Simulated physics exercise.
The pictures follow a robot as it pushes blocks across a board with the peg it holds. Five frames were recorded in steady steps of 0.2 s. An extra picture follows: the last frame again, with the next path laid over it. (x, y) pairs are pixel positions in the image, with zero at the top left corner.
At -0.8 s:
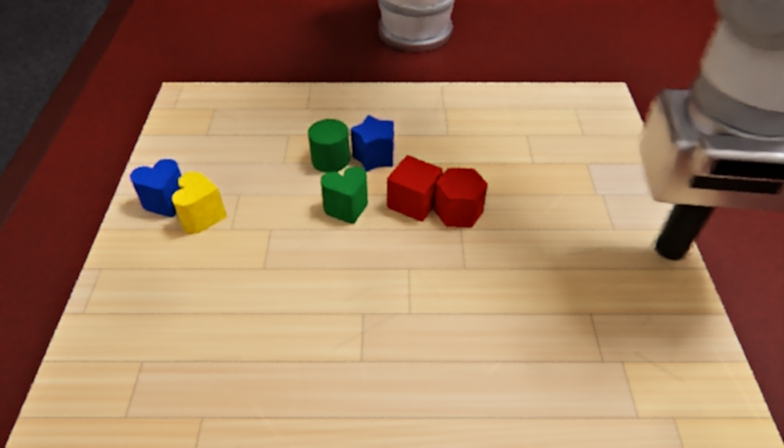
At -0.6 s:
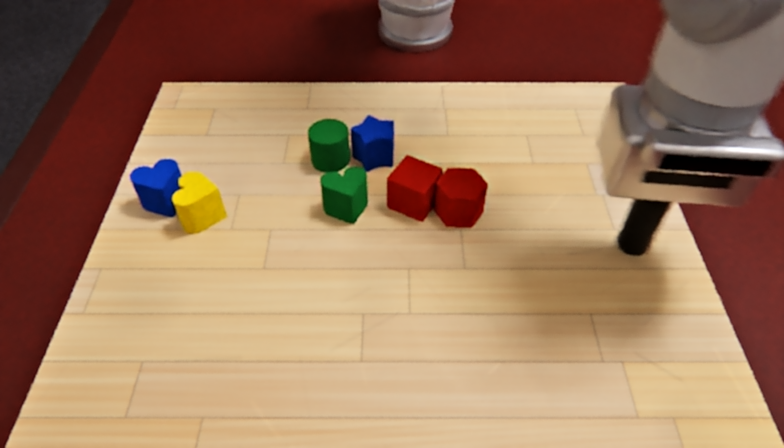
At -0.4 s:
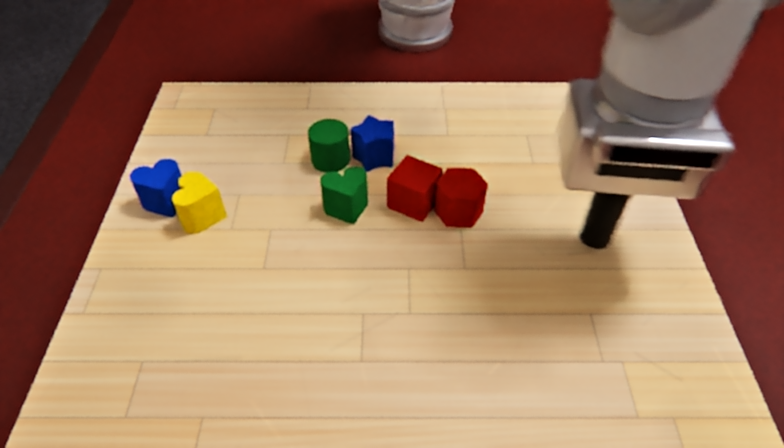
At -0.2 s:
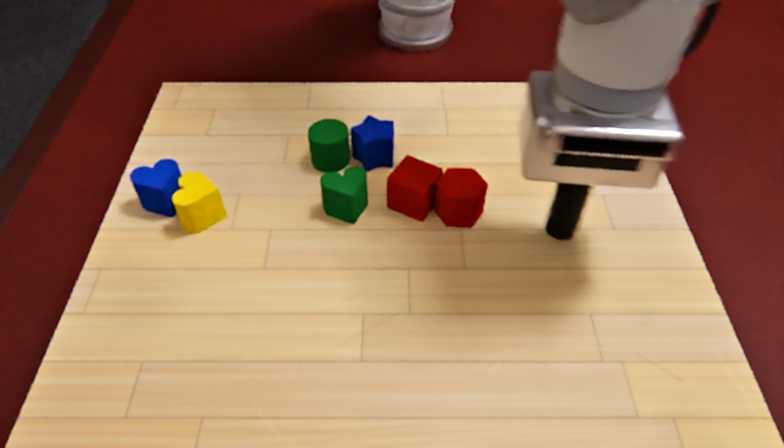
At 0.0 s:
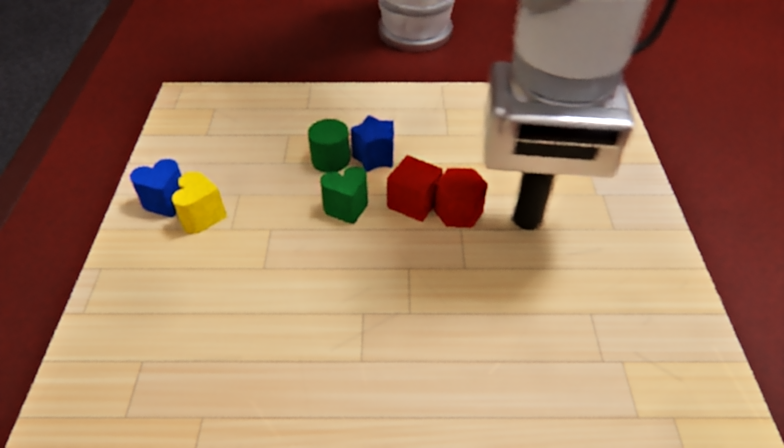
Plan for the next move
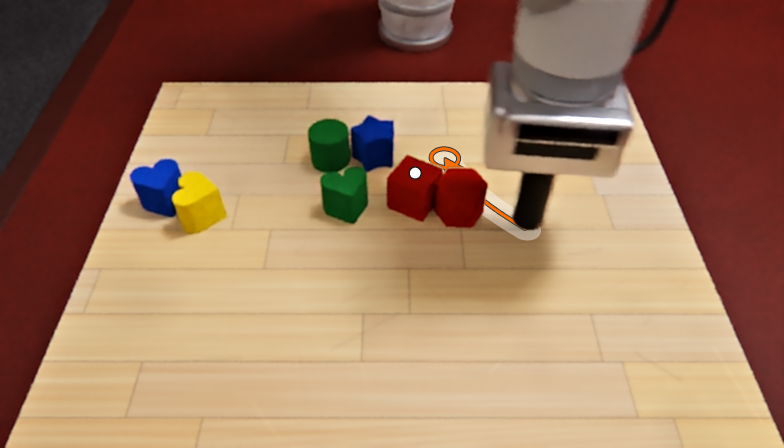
A pale wooden board on a dark red surface is seen from above at an angle by a still camera. A blue heart and a yellow heart sit at left, a green cylinder, blue star and green heart near the upper middle, and a red cube and hexagonal block beside them. From the right, a silver-and-white robot arm moves its black peg steadily left toward the motionless red blocks.
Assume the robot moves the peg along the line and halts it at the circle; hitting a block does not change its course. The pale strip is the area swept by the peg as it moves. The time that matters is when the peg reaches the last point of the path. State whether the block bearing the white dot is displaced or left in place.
Displaced.
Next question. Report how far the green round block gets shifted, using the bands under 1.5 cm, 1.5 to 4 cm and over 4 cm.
Band: Under 1.5 cm.
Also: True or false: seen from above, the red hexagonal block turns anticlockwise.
My answer: True.
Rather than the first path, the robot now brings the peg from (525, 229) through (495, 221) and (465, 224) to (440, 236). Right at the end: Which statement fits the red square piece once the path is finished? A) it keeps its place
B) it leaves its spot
B.
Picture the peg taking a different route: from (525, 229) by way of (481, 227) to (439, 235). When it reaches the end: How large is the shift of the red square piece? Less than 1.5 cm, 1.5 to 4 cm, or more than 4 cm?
The middle band: 1.5 to 4 cm.
Drawn move, from (525, 229) over (491, 206) and (464, 183) to (445, 158); the dot is on the red square piece.
What follows on the original path. One third of the way, peg (492, 196); red square piece (410, 173); red hexagonal block (455, 180).
Two thirds of the way, peg (465, 173); red square piece (392, 173), turned 25° anticlockwise; red hexagonal block (436, 169), turned 25° anticlockwise.
At the end, peg (446, 148); green round block still; blue star-shaped block still; red square piece (392, 173), turned 25° anticlockwise; red hexagonal block (436, 169), turned 25° anticlockwise.
